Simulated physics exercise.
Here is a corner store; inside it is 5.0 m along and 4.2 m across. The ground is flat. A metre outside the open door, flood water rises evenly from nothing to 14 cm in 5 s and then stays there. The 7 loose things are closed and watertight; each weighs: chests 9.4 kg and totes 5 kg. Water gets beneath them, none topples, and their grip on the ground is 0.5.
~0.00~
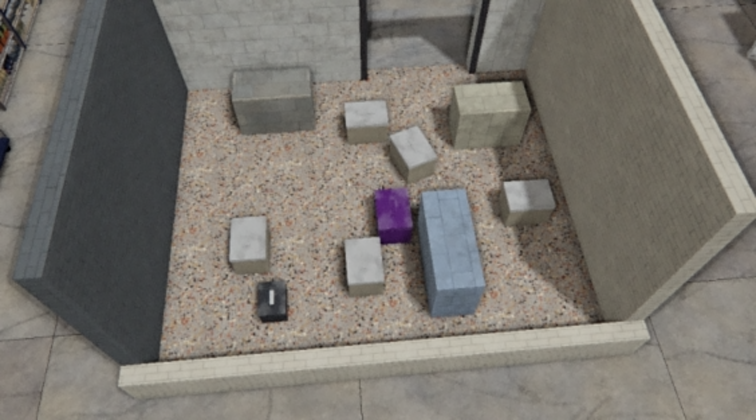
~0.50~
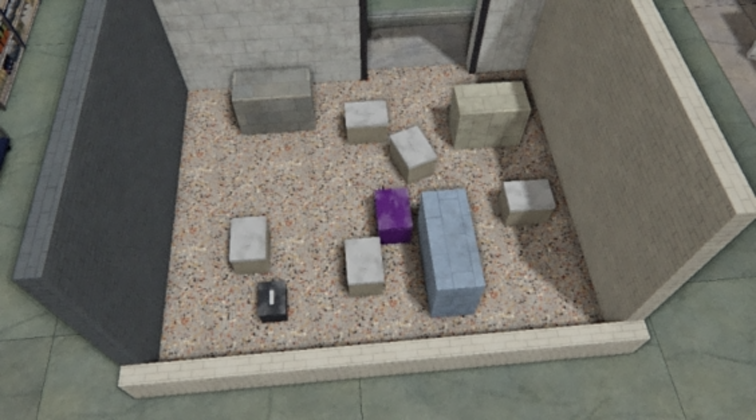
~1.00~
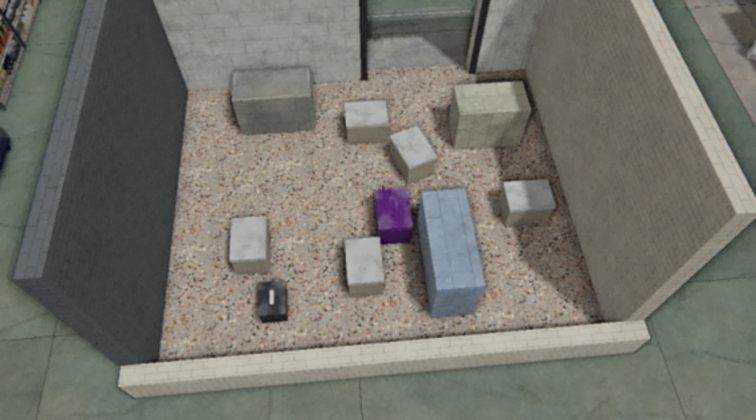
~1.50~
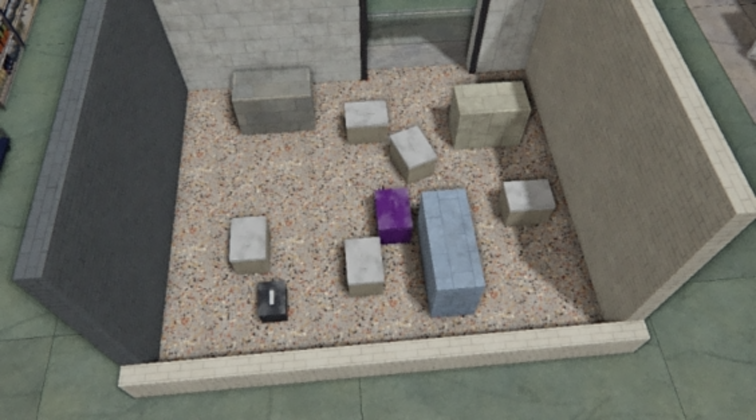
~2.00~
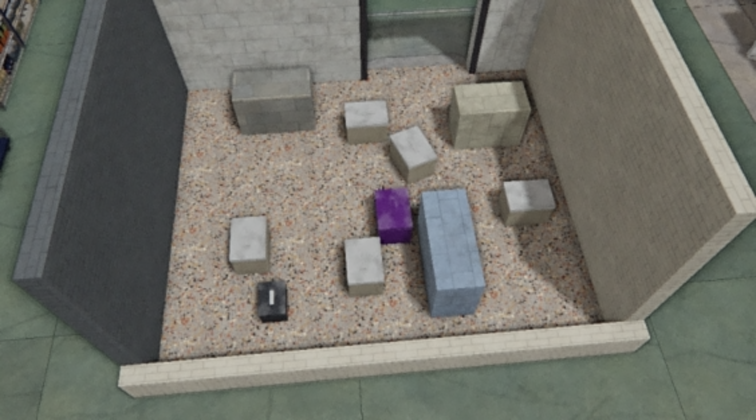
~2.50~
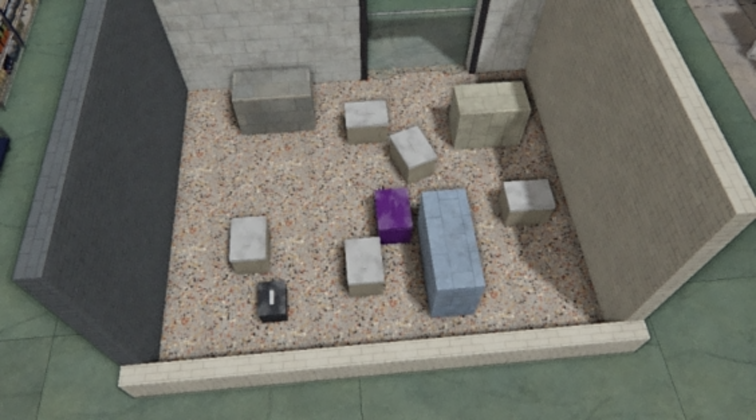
Nothing among the boxes moves: the purple chest, the tall blue block, the small black case and the pale blocks stay in place on the speckled floor inside the walls. Outside, the grey paving turns greenish early on, and the green tint then deepens slightly while everything inside remains still.
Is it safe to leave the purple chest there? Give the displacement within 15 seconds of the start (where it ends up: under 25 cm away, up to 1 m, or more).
The purple chest gets carried off.
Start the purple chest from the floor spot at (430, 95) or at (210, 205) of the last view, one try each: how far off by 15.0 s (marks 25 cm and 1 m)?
In that order: It gets carried off; it slides a little.
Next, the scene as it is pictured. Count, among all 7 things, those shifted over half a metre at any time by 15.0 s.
That makes 7.
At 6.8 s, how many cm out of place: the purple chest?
Roughly 0 cm by then.
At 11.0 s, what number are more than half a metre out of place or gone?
2 of them.
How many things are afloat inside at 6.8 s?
I count 0.
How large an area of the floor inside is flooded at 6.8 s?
About 9.0 m2.
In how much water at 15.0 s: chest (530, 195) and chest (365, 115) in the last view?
About 8 and 5 cm.
After 3.5 s the purple chest is near (393, 208), 0.0 m from its start, aground; 0 afloat.
After 6.8 s the purple chest is near (393, 208), 0.0 m from its start, aground; 0 afloat.
After 11.0 s the purple chest is near (372, 218), 0.3 m from its start, afloat; 4 afloat.
After 15.0 s the purple chest is near (237, 293), 2.0 m from its start, afloat; 7 afloat.
